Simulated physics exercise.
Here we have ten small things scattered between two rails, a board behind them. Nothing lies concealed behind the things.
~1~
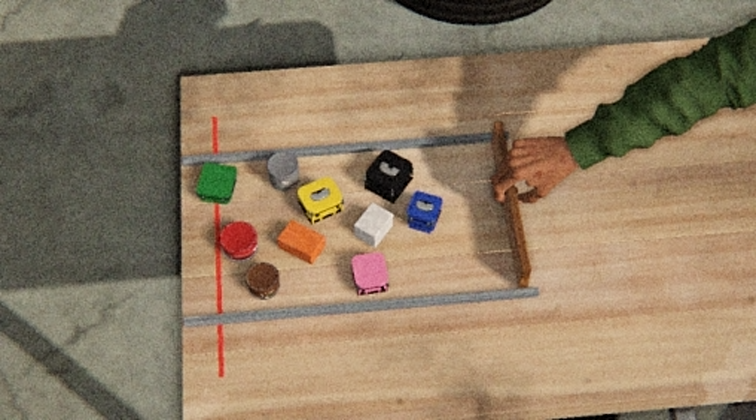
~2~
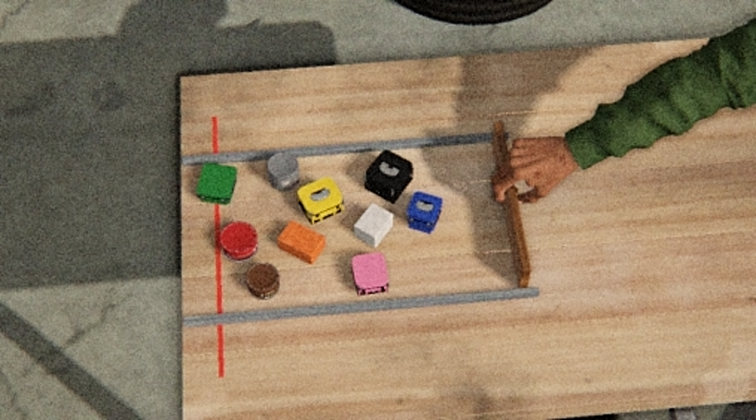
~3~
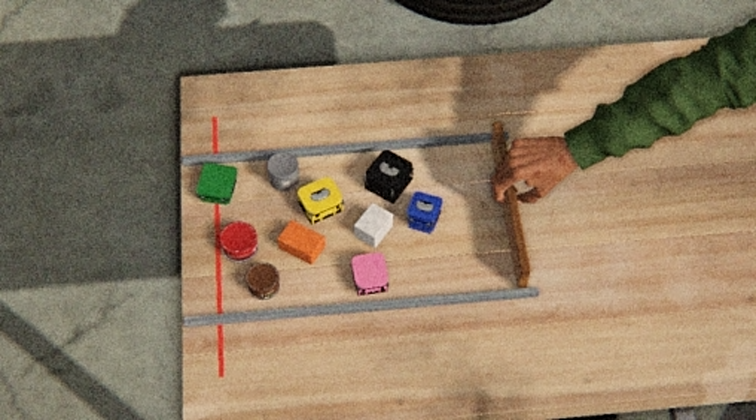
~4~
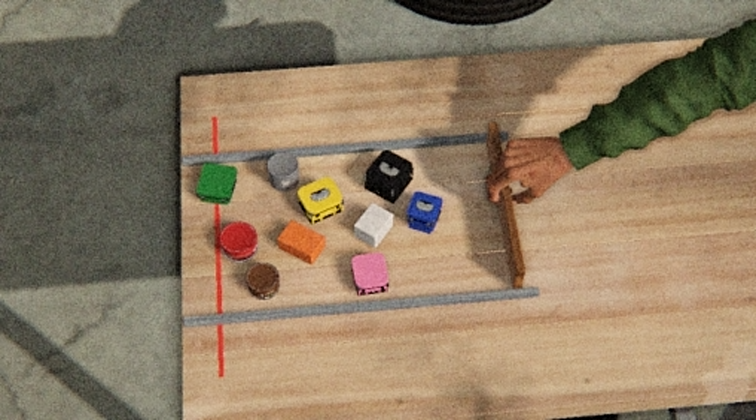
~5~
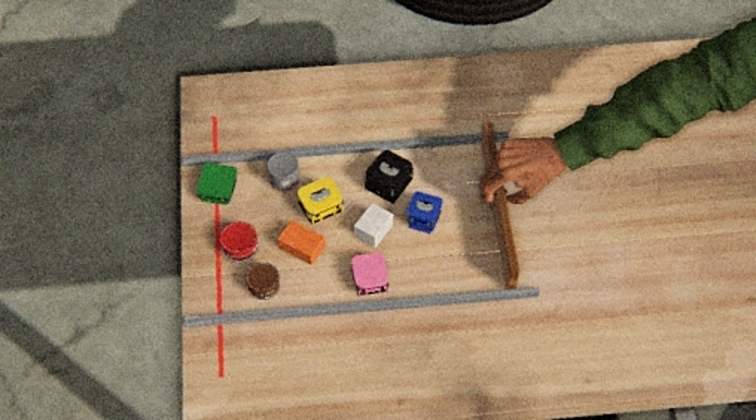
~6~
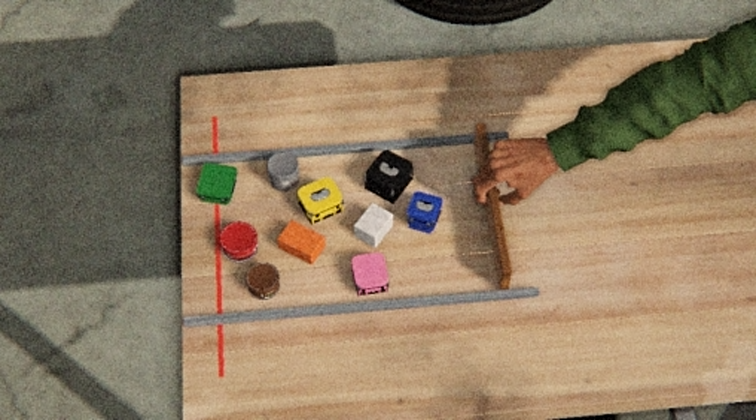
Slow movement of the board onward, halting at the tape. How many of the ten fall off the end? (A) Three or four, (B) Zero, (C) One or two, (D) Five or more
D.
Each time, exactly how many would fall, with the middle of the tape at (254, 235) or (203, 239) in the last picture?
You'd find 1 and then 5 on the floor.
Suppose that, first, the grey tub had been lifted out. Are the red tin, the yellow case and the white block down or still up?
Red tin: Over the edge. Yellow case: Over the edge. White block: Still there.
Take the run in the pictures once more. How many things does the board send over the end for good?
That would be exactly 5.
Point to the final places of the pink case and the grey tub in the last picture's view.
The first one ends at (203, 289), the second at (200, 170).
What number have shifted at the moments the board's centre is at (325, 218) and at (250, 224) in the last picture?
By then 9, and later 10.
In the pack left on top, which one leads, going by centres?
White block.
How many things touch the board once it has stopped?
Well, it touches 4.
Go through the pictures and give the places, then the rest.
In the first picture, green case (217, 184); red tin (239, 242); brown pot (263, 281); board (510, 203); tape (218, 238).
In the second picture, red tin (239, 242); grey tub (284, 172).
In the third picture, brown pot (263, 281); pink case (370, 275).
In the fourth picture, green case (218, 185); white block (374, 225).
In the fifth picture, red tin (239, 242); blue case (424, 212).
In the sixth picture, green case (218, 185); red tin (239, 242); brown pot (263, 281); board (492, 205); tape (218, 238).
Soon after, none off yet; green case at rest near (218, 185); red tin at rest near (239, 242); brown pot at rest near (263, 281).
At rest, the number that fall off is five or more; fallen, yellow case, orange block, brown pot, red tin and green case.
